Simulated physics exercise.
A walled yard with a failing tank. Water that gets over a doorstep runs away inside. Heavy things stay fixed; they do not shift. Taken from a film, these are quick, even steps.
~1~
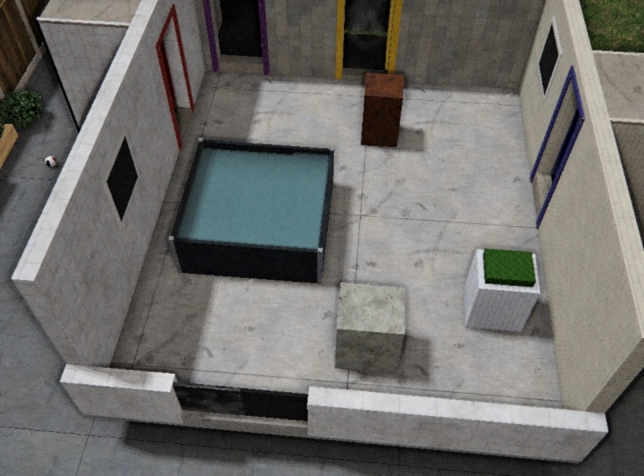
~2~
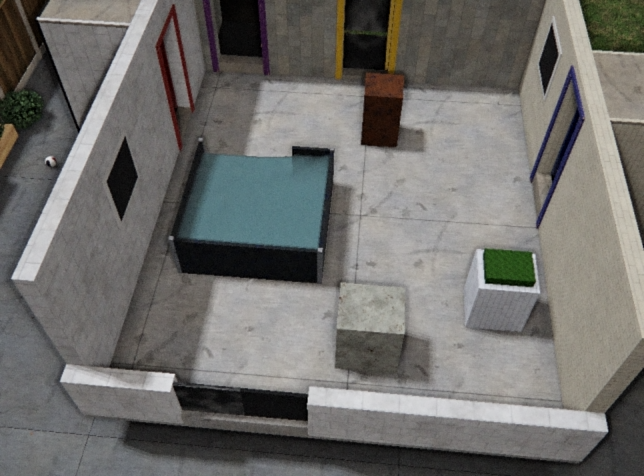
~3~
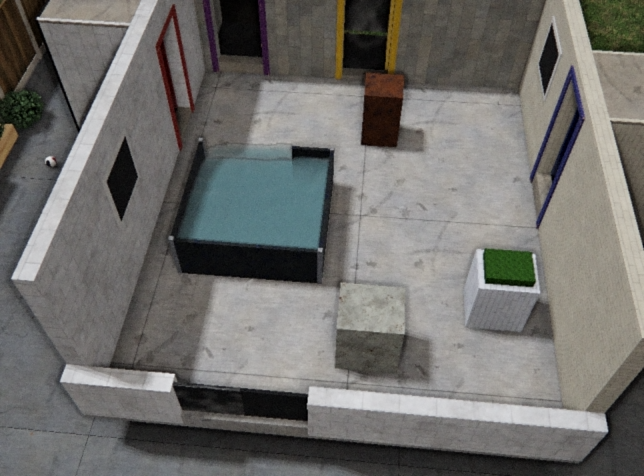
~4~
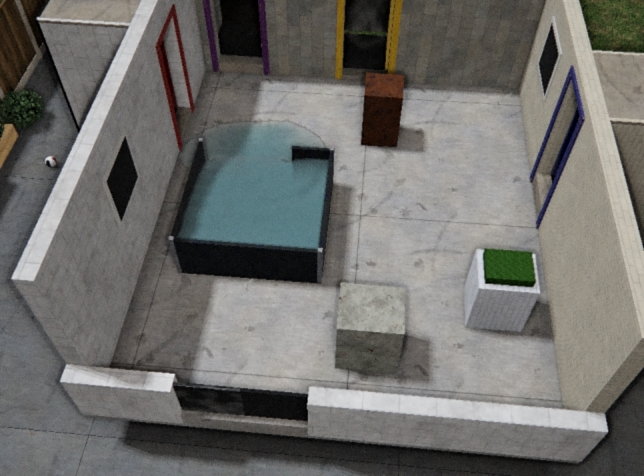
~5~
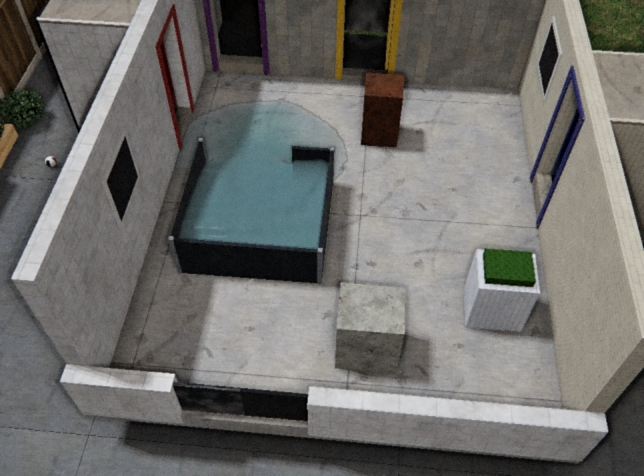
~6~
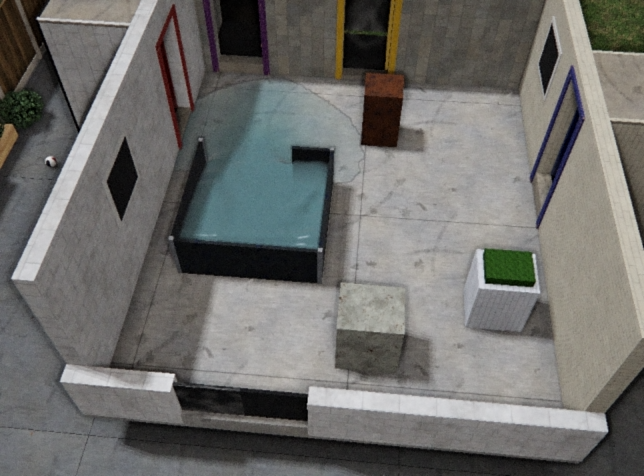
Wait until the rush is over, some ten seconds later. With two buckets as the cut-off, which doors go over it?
Purple door: Over the line on that one. Yellow door: Over the line on that one. Blue door: Not over the line on that one. Red door: Over the line on that one.
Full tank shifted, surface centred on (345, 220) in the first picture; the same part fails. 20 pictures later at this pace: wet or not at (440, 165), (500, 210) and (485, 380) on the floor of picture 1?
Going through the three spots in turn: Gets wet, gets wet, stays untouched.
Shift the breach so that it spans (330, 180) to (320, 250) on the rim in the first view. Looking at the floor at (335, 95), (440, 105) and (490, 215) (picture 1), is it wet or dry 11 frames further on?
Point by point: Untouched, untouched and swamped.
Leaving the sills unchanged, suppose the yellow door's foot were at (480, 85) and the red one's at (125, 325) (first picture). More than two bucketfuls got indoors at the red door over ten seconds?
Note: Red does not reach the limit.
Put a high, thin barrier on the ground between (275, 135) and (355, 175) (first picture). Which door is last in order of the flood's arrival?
The one in blue comes last.
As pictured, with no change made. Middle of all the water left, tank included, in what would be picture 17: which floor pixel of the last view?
Point: (264, 158).
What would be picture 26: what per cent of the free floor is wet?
I reckon around 35 %.
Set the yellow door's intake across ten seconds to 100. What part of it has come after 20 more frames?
Estimated share: About 65 %.
A moment on, water covers 25 % of the floor; the purple door over two buckets in, the yellow door wet at the sill, nothing in, the blue door not reached, the red door under two buckets in.
Next, water covers 25 % of the floor; the purple door far over two buckets in, the yellow door under two buckets in, the blue door not reached, the red door over two buckets in.
Then, water covers 35 % of the floor; the purple door far over two buckets in, the yellow door over two buckets in, the blue door not reached, the red door over two buckets in.
Later, water covers 70 % of the floor; the purple door far over two buckets in, the yellow door over two buckets in, the blue door wet at the sill, nothing in, the red door far over two buckets in.
In the end, water covers 95 % of the floor; the purple door far over two buckets in, the yellow door far over two buckets in, the blue door wet at the sill, nothing in, the red door far over two buckets in.
